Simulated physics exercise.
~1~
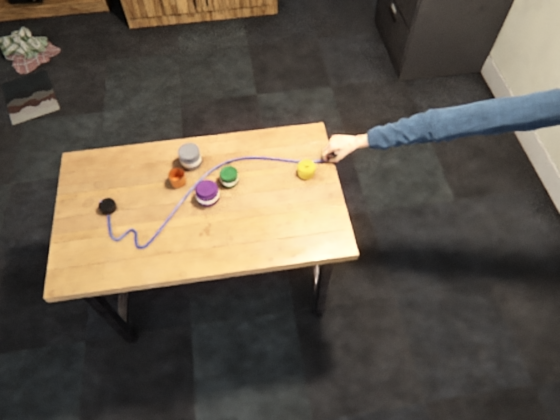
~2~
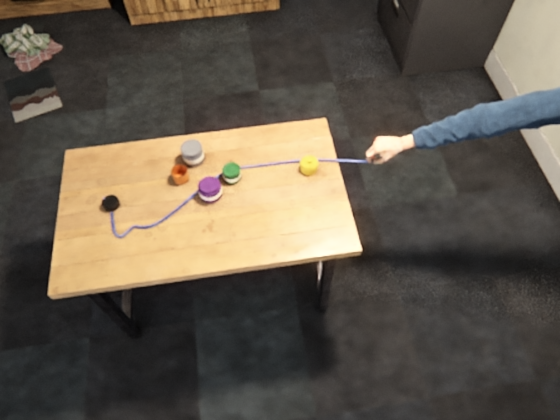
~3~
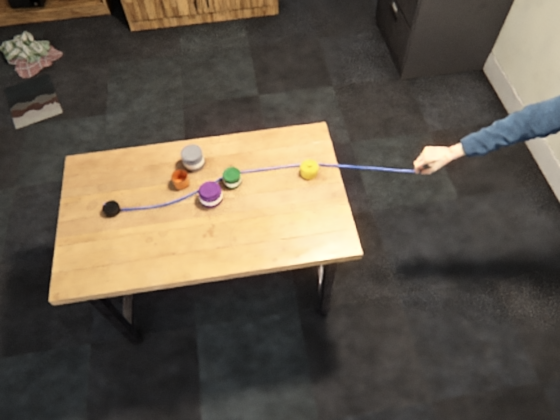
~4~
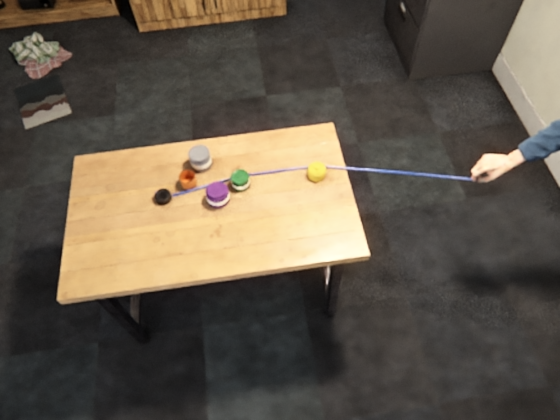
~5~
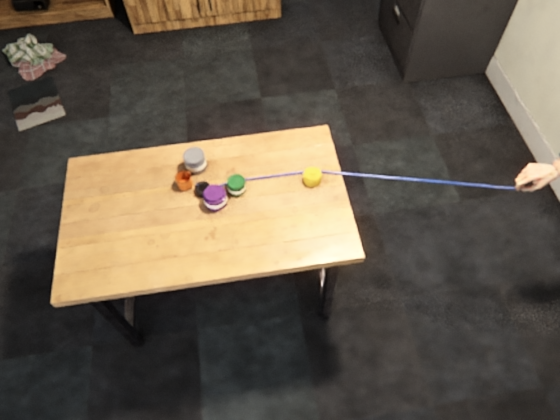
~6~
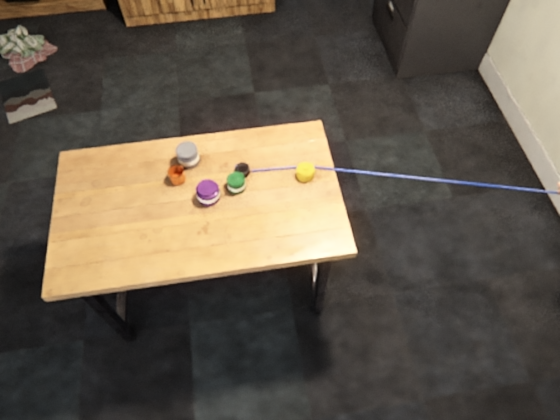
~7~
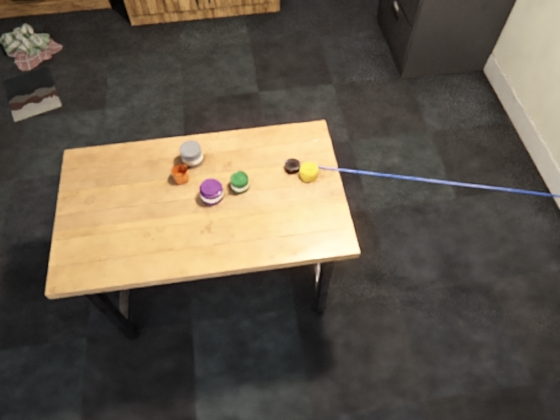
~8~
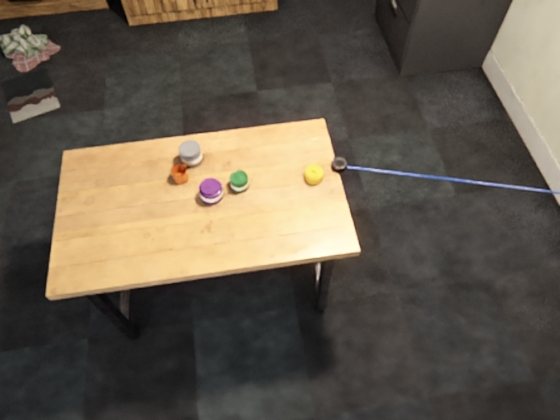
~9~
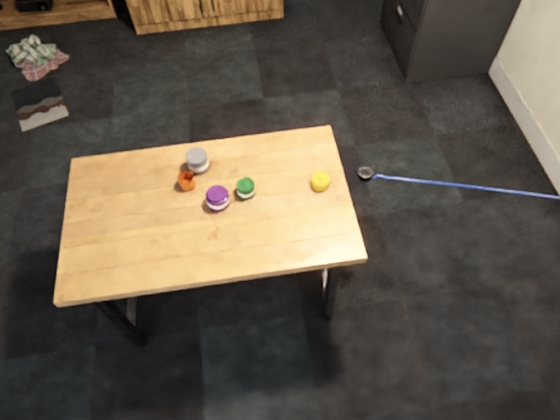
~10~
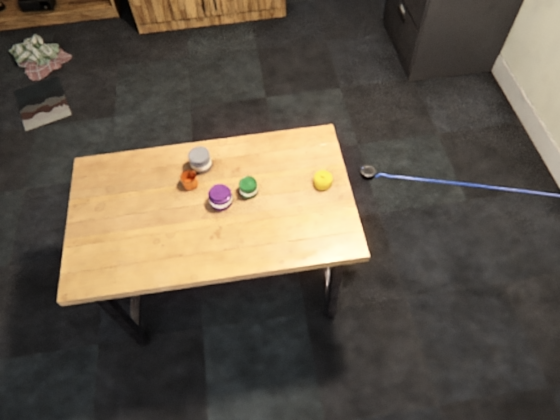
On a wooden table, a hand pulls a black reel rightward past containers and off the edge.
